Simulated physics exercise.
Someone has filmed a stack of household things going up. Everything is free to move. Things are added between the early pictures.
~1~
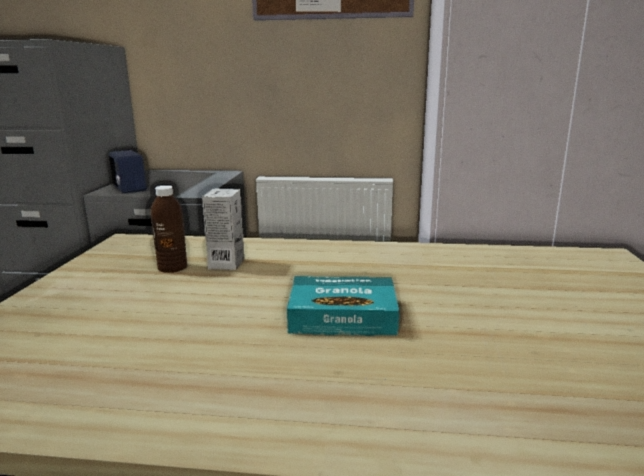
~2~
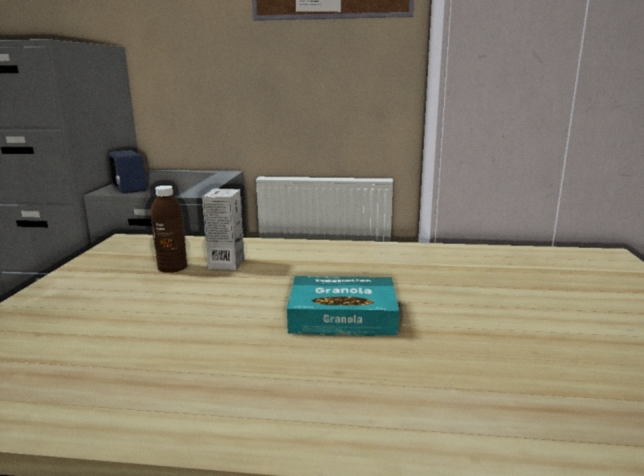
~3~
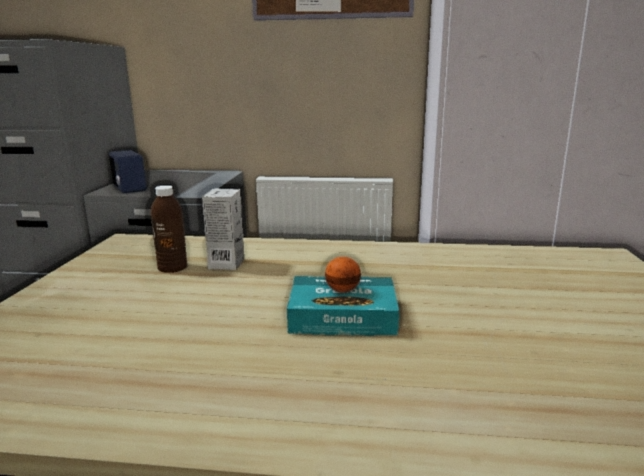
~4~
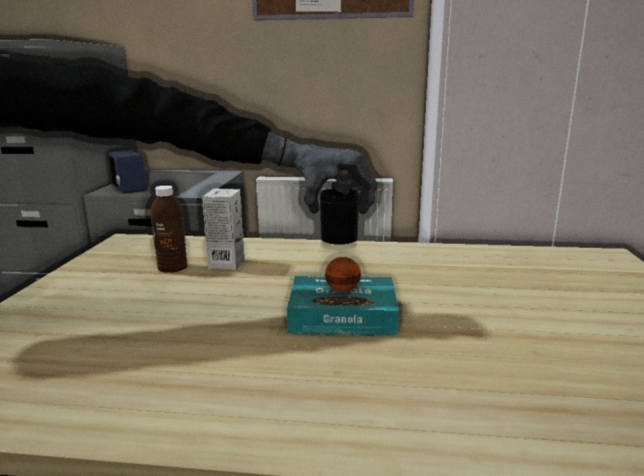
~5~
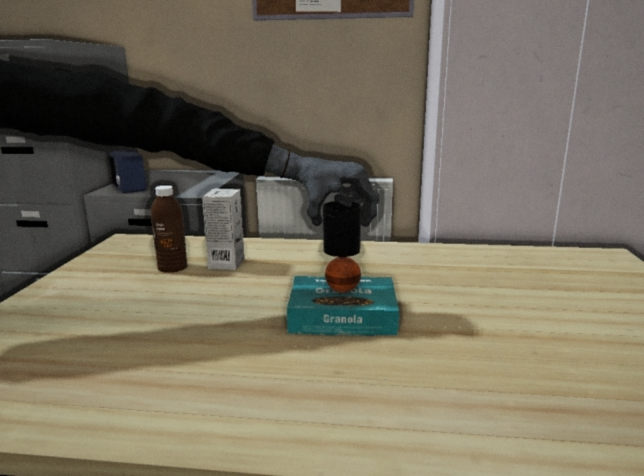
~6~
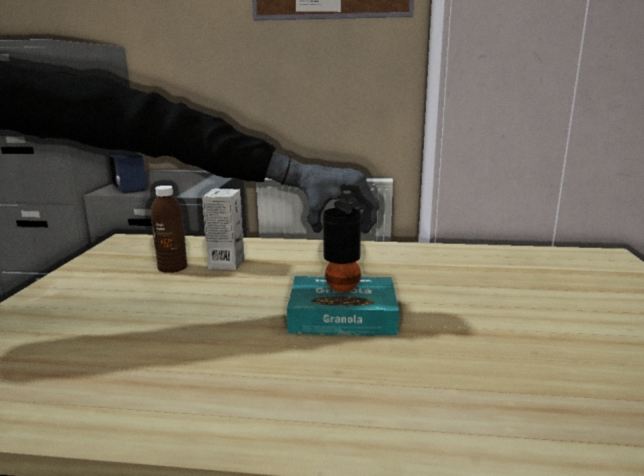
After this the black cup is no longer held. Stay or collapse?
It loses its balance.
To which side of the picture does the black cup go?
To the left.
Then, 0.60 s past the last view, black cup now fallen.
Then, 0.80 s past the last view, things are still on the move.
Then, 1.50 s past the last view, nothing new.
Finally, fallen, black cup; the other 4 still in place. Final places as the last picture's camera would see them, black cup near (216, 290). The pile comes apart.
